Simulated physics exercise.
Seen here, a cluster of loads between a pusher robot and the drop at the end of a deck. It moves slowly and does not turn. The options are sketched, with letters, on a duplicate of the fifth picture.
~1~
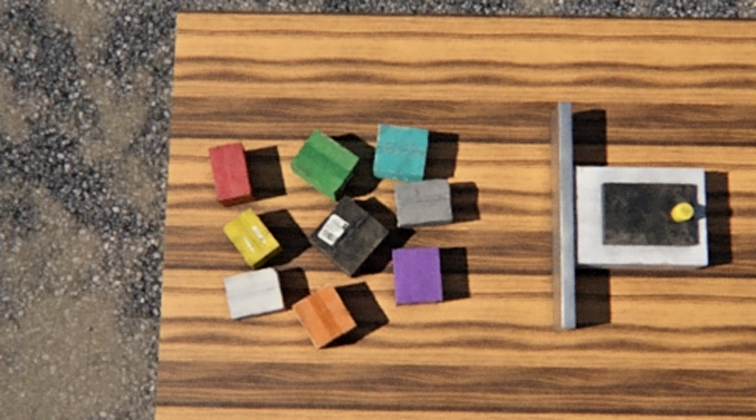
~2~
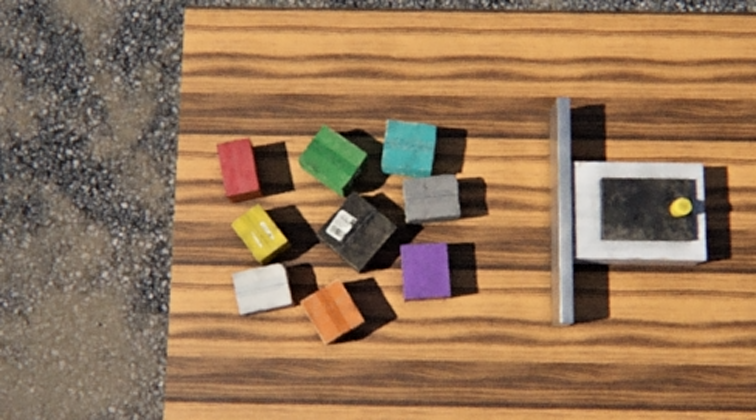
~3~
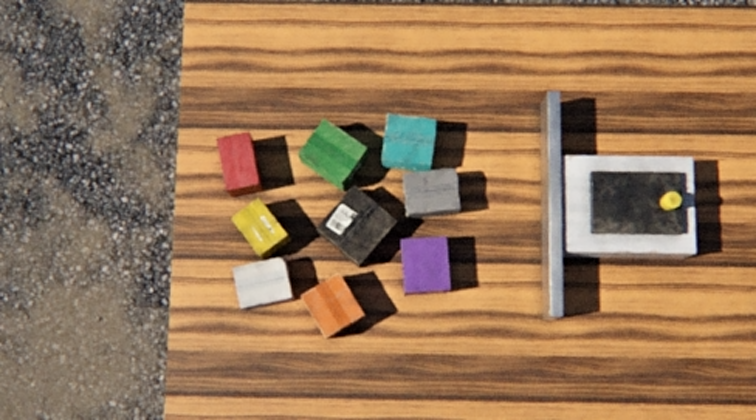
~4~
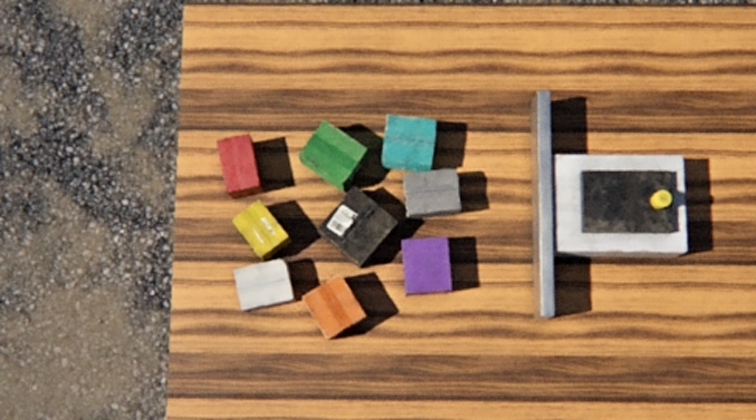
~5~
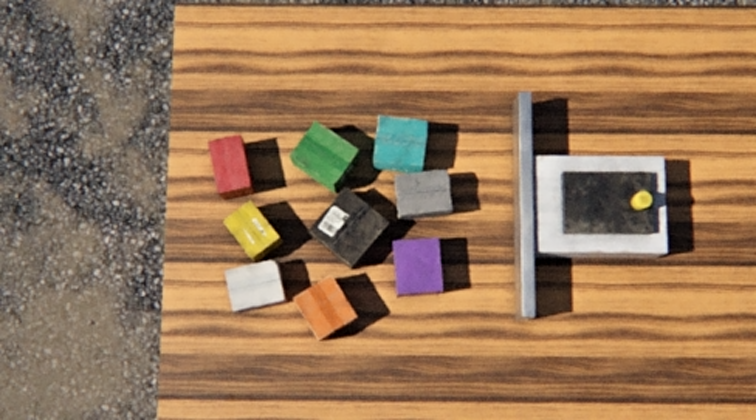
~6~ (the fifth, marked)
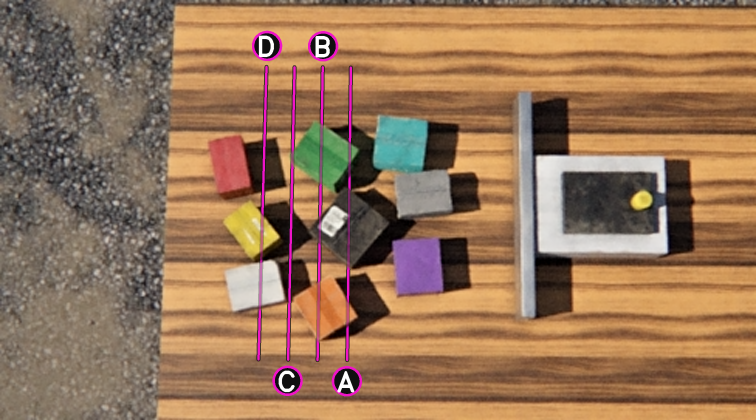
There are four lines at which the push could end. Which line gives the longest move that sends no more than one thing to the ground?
Up to line C.
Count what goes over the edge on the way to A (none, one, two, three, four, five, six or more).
In all, none.
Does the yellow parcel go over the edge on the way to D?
Yes.
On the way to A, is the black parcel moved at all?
Yes.
On the marked copy, A at (349, 210); B at (320, 210); C at (291, 210); D at (263, 210).
Taking C. A third of the way, robot (514, 202); purple crate (410, 267); grey parcel (406, 195).
Two thirds of the way, robot (428, 201); red crate (220, 170); yellow parcel (226, 227).
When it is over, robot (366, 201); red crate over the edge; yellow parcel (167, 226); one fallen.
As for the rest, A is within the limit but short; B is within the limit but short; D drops two.
